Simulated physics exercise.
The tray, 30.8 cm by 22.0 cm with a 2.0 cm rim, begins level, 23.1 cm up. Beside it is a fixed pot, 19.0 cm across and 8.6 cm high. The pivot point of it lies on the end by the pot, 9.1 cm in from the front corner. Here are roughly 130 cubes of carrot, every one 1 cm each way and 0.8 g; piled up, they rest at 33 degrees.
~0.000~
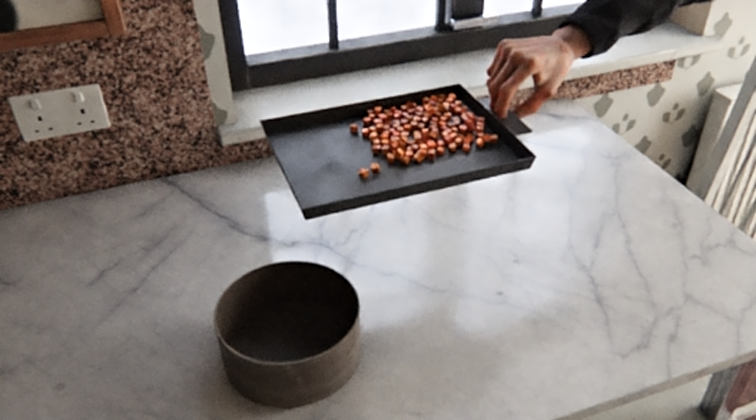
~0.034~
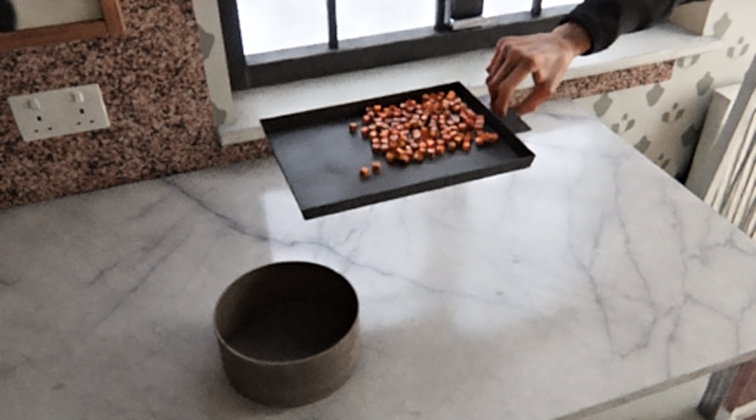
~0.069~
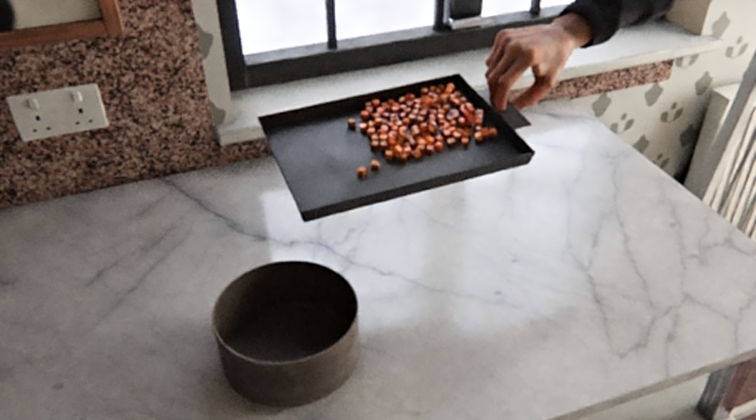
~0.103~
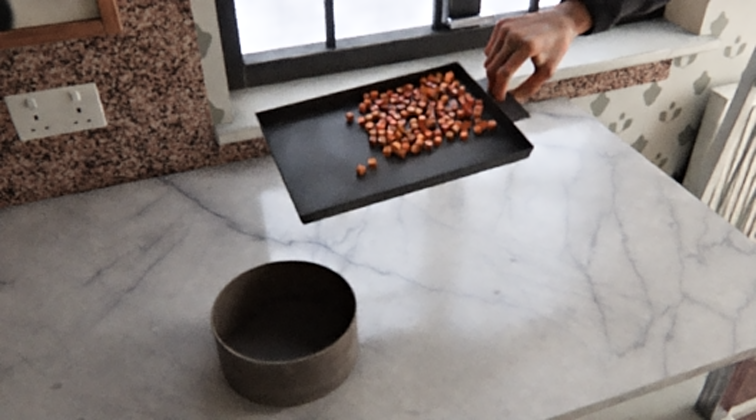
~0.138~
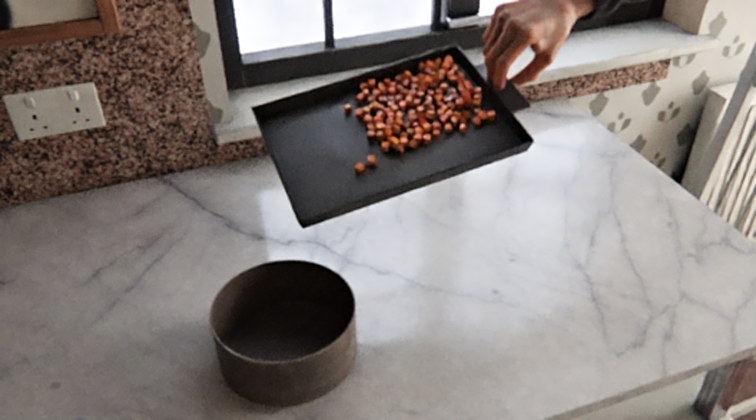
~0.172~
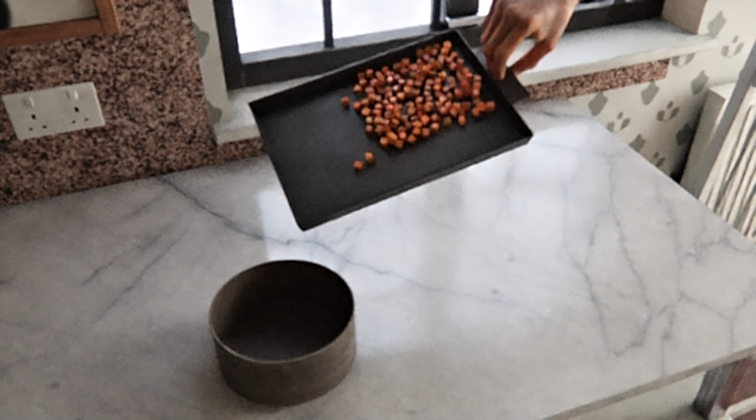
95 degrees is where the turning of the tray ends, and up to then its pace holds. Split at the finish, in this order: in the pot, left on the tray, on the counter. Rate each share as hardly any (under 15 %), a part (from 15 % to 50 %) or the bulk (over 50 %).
Pot: The bulk; tray: Hardly any; counter: A part.
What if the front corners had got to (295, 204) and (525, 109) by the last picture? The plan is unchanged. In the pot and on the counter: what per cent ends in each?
That works out as pot 10 and counter 85.
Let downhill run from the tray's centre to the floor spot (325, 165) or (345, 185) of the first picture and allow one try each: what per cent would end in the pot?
That would be close to 15 per cent and then close to 95 per cent.
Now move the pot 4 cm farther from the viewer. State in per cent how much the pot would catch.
30 %.
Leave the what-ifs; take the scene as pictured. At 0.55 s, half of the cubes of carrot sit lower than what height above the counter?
Median height: Approx. 26 cm.
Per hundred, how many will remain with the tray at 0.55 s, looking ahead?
Roughly 95 per cent.
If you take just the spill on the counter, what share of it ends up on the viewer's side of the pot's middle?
Share: Roughly 100 %.
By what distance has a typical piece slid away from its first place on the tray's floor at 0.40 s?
It has moved some 2 cm from its start.
Then, at 0.40 s, tilt 58 degrees; the tray holds 100 %, the pot 0 %.
Then, at 0.55 s, tilt 83 degrees; the tray holds 95 %, the pot 0 %.
After 0.83 s, tilt 95 degrees; the tray holds 0 %, the pot 60 %.
At rest (2.0 s), pot 60 %, tray 0 %, counter 40 %.
